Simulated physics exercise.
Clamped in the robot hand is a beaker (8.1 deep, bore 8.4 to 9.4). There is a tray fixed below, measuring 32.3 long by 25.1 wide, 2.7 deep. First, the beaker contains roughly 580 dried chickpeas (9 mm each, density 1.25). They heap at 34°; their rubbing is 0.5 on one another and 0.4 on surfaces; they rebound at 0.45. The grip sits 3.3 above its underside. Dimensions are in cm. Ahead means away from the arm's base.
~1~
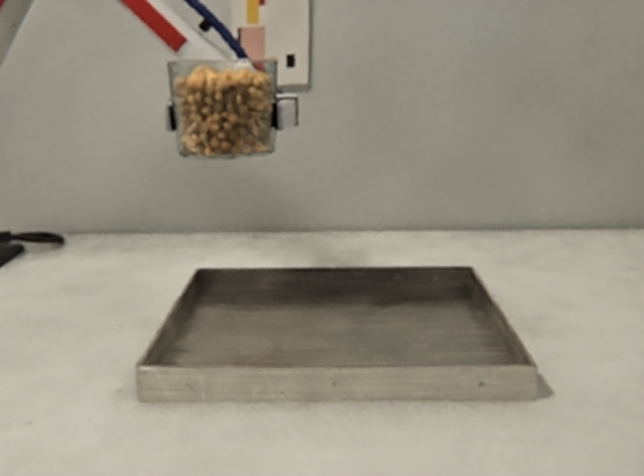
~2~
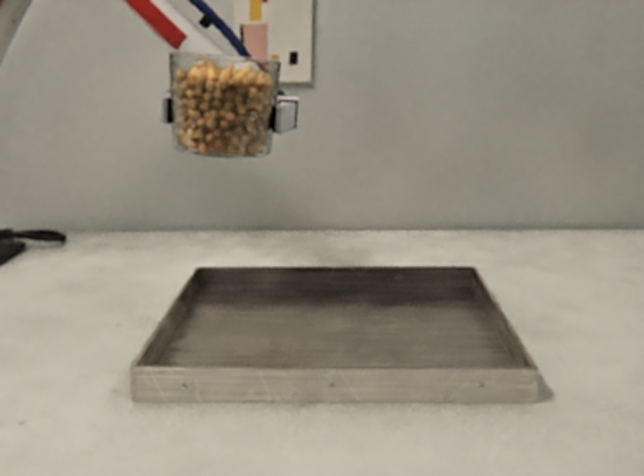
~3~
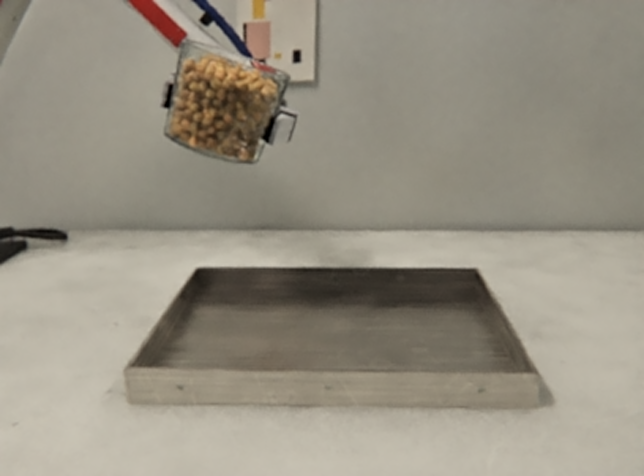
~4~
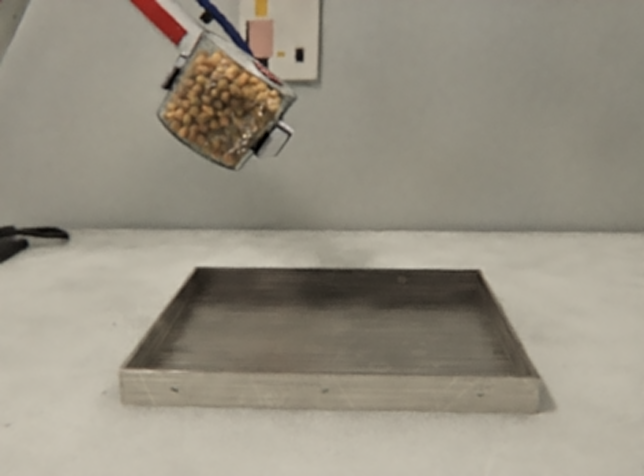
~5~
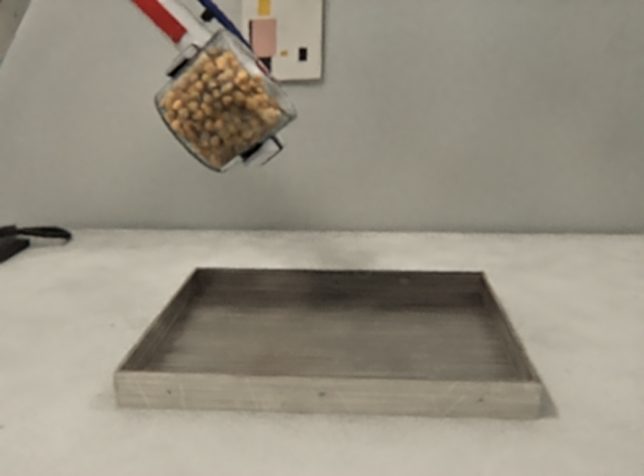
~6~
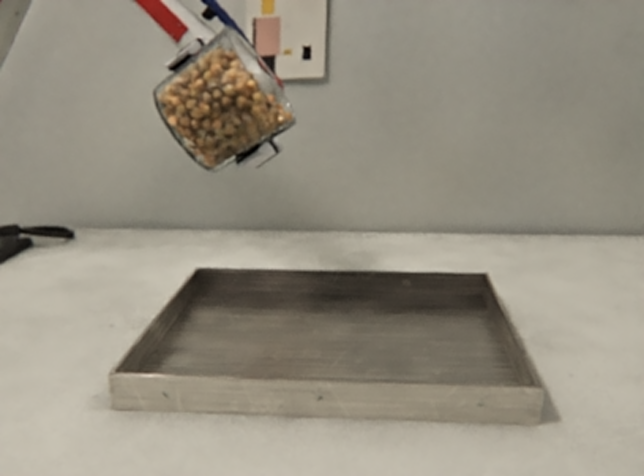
The video shows a clear beaker full of dried chickpeas, clamped in a robot hand above an empty, shallow metal tray on a pale surface; the hand steadily tilts the beaker to the right while the chickpeas remain inside.
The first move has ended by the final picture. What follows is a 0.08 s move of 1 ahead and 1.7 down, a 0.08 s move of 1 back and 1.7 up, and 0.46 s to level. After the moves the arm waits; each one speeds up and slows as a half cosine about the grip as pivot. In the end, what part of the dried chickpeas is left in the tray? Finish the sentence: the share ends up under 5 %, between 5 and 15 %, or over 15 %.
The share ends up under 5 %.
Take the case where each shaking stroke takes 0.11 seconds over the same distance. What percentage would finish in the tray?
Then about 0 per cent.
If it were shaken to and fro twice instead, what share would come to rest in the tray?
Near 5 per cent.
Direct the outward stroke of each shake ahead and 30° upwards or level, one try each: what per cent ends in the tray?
Result: Approx. 15 % and 10 %, one try each.
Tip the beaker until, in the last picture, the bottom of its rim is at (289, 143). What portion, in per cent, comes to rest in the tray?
About 15 percent.
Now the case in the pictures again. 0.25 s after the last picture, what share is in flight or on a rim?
My guess is some 1 in a hundred.
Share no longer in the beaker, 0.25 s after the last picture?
I'd say some 0 percent.
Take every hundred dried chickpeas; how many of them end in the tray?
Around 2 in a hundred.
Then, 0.25 s later, tilted 51° forward, highest piece 26 above the table; 569 in the beaker, 7 in flight or on a rim.
Then, 0.50 s later, tilted 9° forward, highest piece 26 above the table; 563 in the beaker, 10 in the tray, 3 in flight or on a rim.
Then, 0.82 s later, level, highest piece 27 above the table; 563 in the beaker, 13 in the tray.
Then, 1.87 s later, level, highest piece 27 above the table; 563 in the beaker, 13 in the tray.
At rest, 563 in the beaker, 13 in the tray. That is 2 % in the tray.
